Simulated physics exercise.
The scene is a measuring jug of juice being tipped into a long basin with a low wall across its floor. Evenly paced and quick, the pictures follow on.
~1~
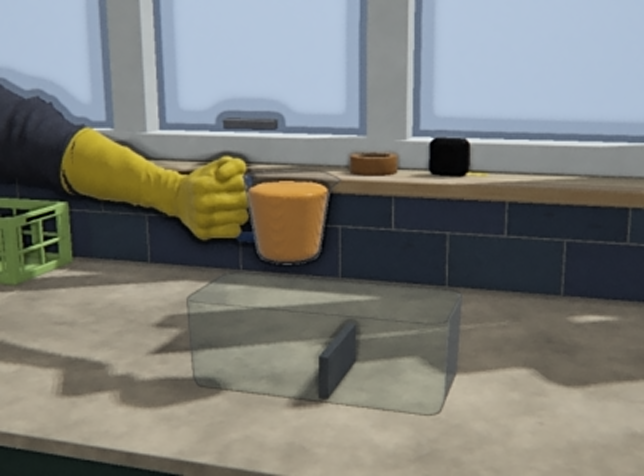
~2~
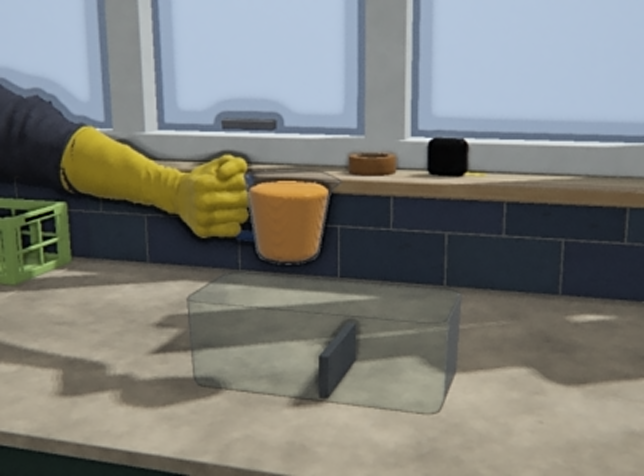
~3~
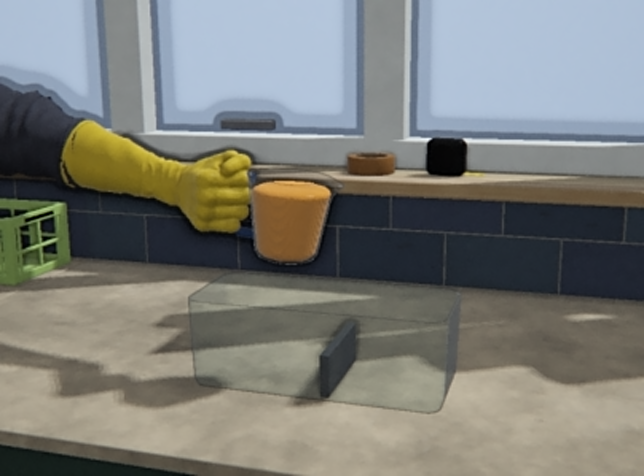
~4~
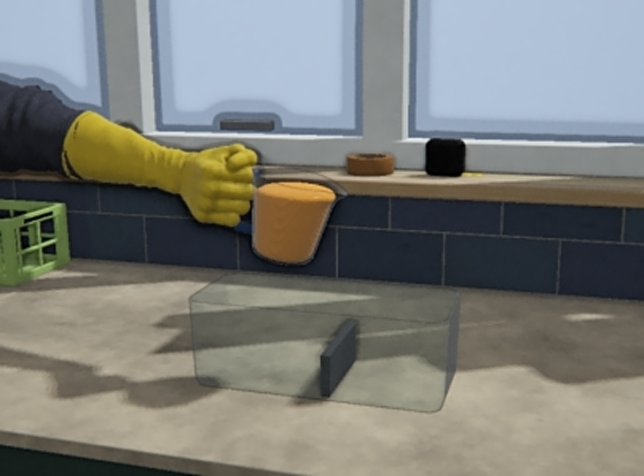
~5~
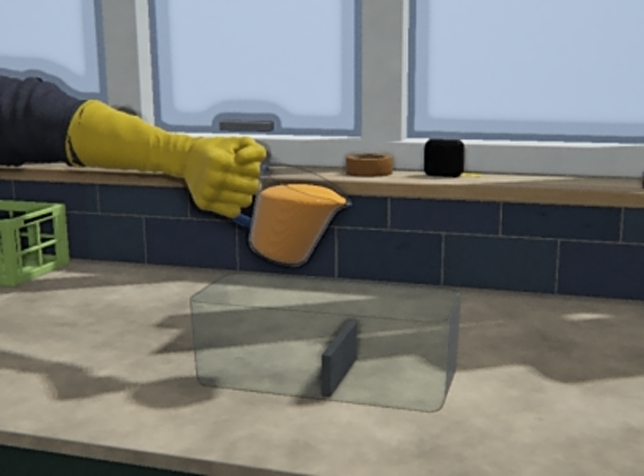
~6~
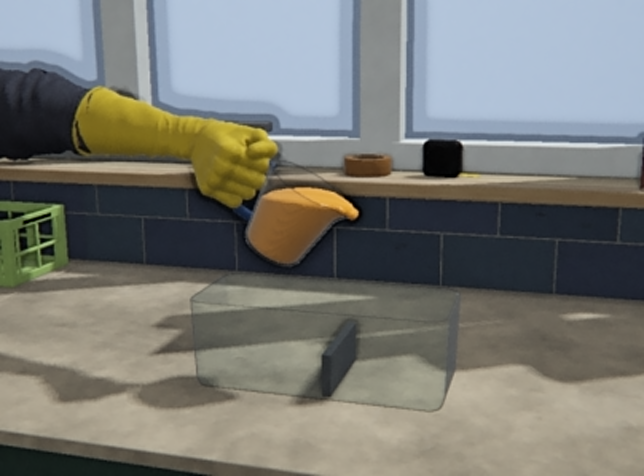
At the start, a yellow-gloved hand holds a clear jug of orange juice upright above a long see-through basin with a low dark wall inside. The hand then tilts the jug to the right, slowly at first and then more steeply, until the juice reaches its lip.
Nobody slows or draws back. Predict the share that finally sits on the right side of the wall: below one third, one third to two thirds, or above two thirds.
The quantity right of the wall will come in past two thirds.
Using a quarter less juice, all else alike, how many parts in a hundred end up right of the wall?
Roughly 95 in a hundred.
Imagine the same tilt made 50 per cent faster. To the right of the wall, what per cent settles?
Roughly 90 %.
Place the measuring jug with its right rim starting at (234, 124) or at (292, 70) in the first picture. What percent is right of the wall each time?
About 5 % the first time, about 70 % the second.
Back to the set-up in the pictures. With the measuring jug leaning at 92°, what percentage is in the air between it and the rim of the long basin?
It's about 20 per cent.
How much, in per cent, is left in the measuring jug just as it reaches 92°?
Near 45 percent is still in there.
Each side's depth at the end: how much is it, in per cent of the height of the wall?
On the left roughly 0, on the right roughly 50.
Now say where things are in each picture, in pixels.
Tilt 0°; pouring edge (340, 180); surface from (253, 186) to (329, 190); the long basin's rim runs from (206, 287) to (455, 309); the wall's top is at (338, 340), in the first frame.
Tilt 1°; pouring edge (341, 181); surface from (254, 186) to (329, 190), in the second frame.
Tilt 6°; pouring edge (344, 186); surface from (257, 186) to (331, 192), in the third frame.
Tilt 12°; pouring edge (348, 193); surface from (260, 187) to (336, 195), in the fourth frame.
Tilt 21°; pouring edge (352, 204); surface from (264, 191) to (345, 199), in the fifth frame.
Tilt 32°; pouring edge (353, 216); surface from (263, 198) to (348, 208); 2 per cent is over the edge, in the sixth frame.
A moment on, the measuring jug is tipped on its side and 43 per cent is still to pour, 0 is left of the wall and 37 right of it.
Next, the measuring jug is tipped right over and 4 per cent is still to pour, 4 is left of the wall and 89 right of it.
Then the measuring jug is tipped right over and 0 per cent is still to pour, 5 is left of the wall and 93 right of it.
Later the measuring jug is tipped right over and 0 per cent is still to pour, 5 is left of the wall and 93 right of it.
At rest 5 per cent lies left of the wall, 94 right of it and 1 outside.
